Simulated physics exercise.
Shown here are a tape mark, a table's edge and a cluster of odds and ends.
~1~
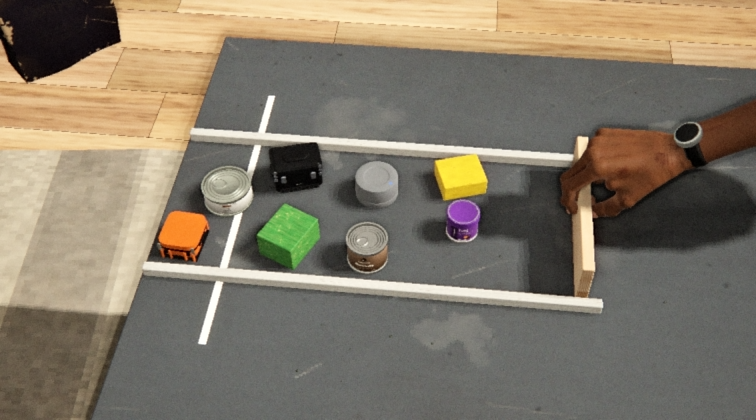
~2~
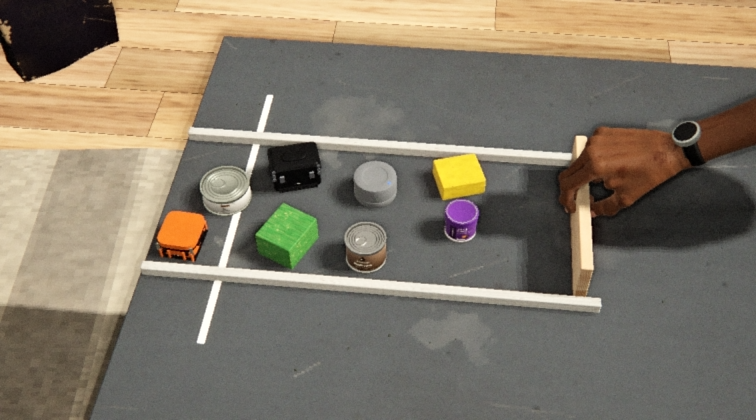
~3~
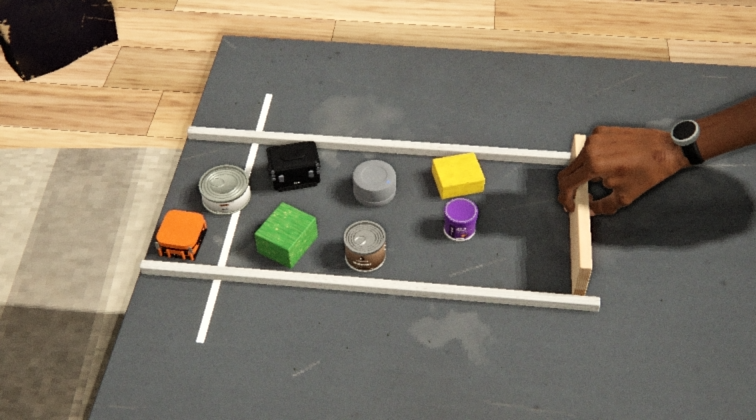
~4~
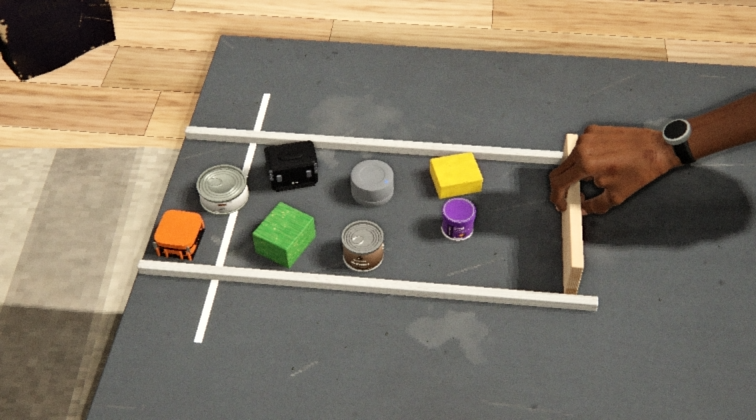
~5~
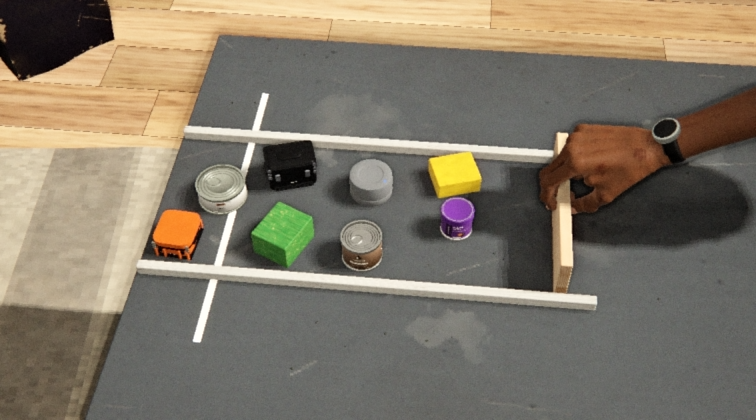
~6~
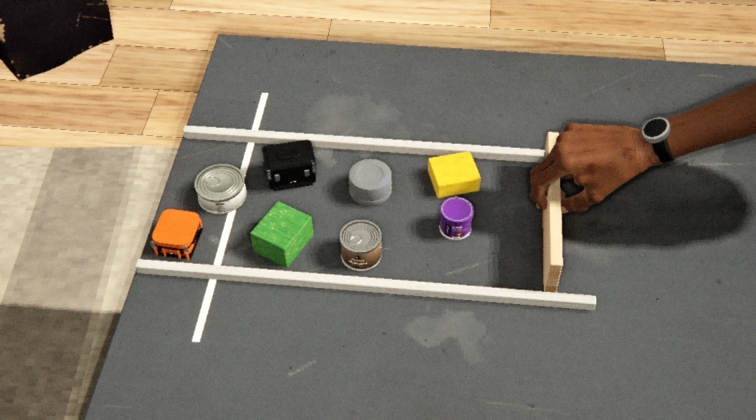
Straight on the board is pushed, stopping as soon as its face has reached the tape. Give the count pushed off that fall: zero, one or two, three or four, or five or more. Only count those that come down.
Count: One or two.
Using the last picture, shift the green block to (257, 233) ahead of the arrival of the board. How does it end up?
Result: It does not drop.
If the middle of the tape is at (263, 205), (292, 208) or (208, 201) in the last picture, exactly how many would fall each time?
Try by try, 0, 0 and 4.
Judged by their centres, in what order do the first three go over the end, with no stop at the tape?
First the orange case, next the white tin, last the black case.
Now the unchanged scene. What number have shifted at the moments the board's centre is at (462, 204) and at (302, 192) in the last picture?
It comes to 2 for the first spot, 7 for the other.
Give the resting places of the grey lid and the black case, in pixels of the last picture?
About (217, 178), and the other about (175, 156).
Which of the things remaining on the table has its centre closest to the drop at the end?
The one is the black case.
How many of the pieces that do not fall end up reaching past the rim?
As for overhanging, the count is 2.
Early on, none off yet; orange case at rest near (178, 235); white tin at rest near (221, 189); black case at rest near (290, 165).
A while later, none off yet; orange case at rest near (178, 235); white tin at rest near (220, 189); black case travelled a little near (267, 164).
Finally, the number that fall off is one or two; lost, white tin and orange case.
